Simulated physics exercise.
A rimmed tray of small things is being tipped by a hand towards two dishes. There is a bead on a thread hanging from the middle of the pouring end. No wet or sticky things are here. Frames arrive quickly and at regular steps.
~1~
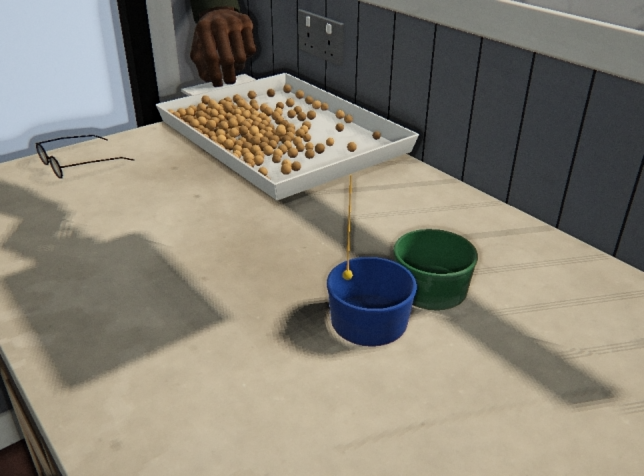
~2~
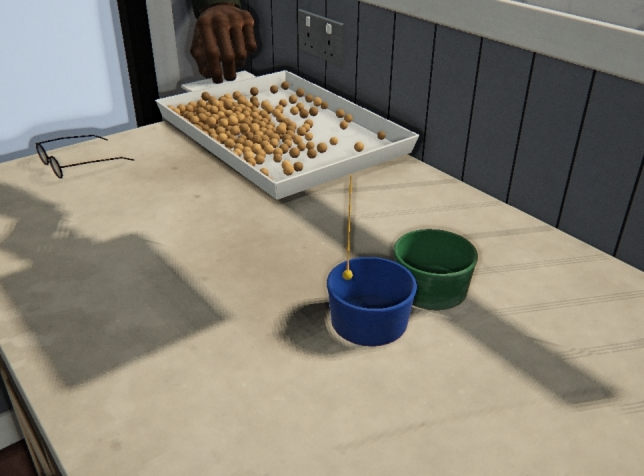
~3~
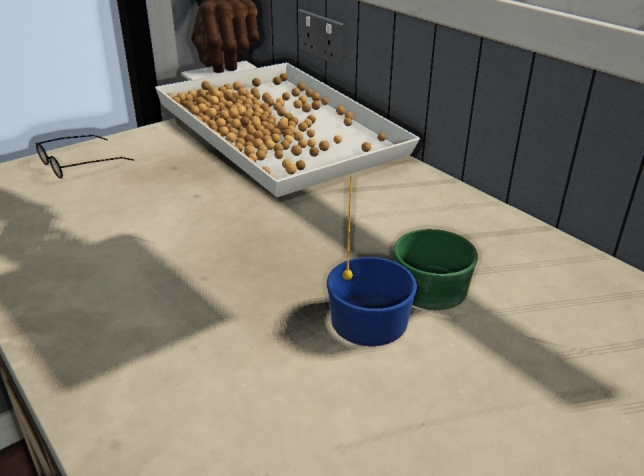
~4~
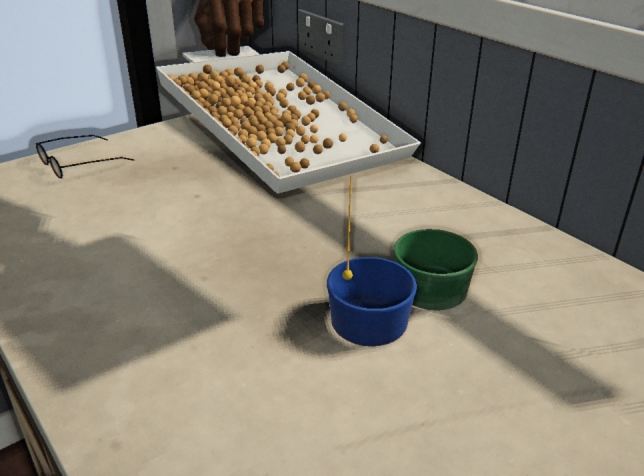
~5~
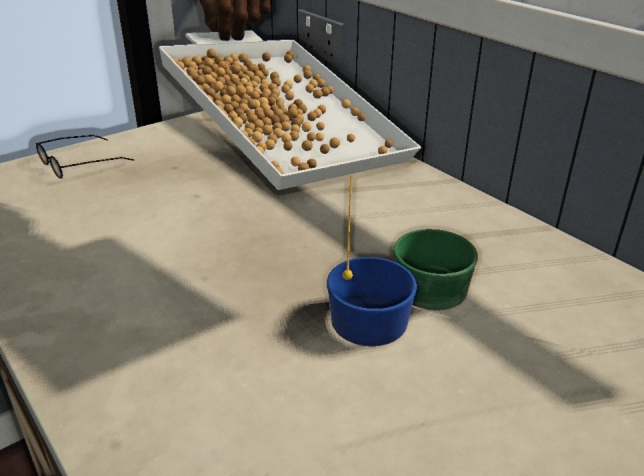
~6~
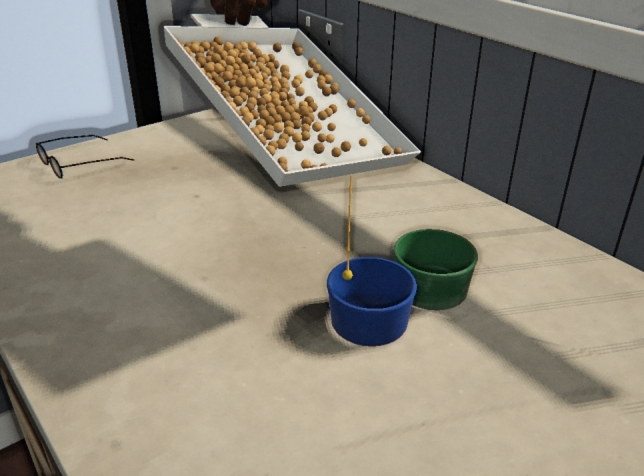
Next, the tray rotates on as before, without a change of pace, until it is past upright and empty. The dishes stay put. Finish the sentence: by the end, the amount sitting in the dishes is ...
... between one and two thirds of what the tray held.
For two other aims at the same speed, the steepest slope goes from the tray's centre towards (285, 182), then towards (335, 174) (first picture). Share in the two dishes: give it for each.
I'd put it at some 0 % and then some 10 %.
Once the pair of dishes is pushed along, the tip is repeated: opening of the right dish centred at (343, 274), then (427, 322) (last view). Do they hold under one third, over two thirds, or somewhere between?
On the first try the answer is below one third, and on the second it is below one third.
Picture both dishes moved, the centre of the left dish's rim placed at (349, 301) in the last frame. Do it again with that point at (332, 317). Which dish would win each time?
The one on the right side, then the one on the right side.
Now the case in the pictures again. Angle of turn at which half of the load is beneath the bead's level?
The tilt is near 85° by then.
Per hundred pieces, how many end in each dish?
For the left dish 20 %, for the right dish 40 %.
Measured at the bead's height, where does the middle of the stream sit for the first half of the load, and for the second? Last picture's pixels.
Around (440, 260) at first; around (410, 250) after that.
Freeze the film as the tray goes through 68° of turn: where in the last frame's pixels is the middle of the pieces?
I'd mark it close to (404, 175).
Soon after the last picture, tray tipped steeply; about half on the tray; a stray few in the left dish; a small part in the right dish; a small part outside both; about a quarter in the air.
A little later, tray tipped past a quarter turn; a stray few on the tray; a small part in the left dish; about a third in the right dish; about half outside both; a small part in the air.
Later still, tray tipped past a quarter turn; about a quarter in the left dish; about a third in the right dish; about half outside both.
By the end, tray tipped past a quarter turn; about a quarter in the left dish; about a third in the right dish; about half outside both.
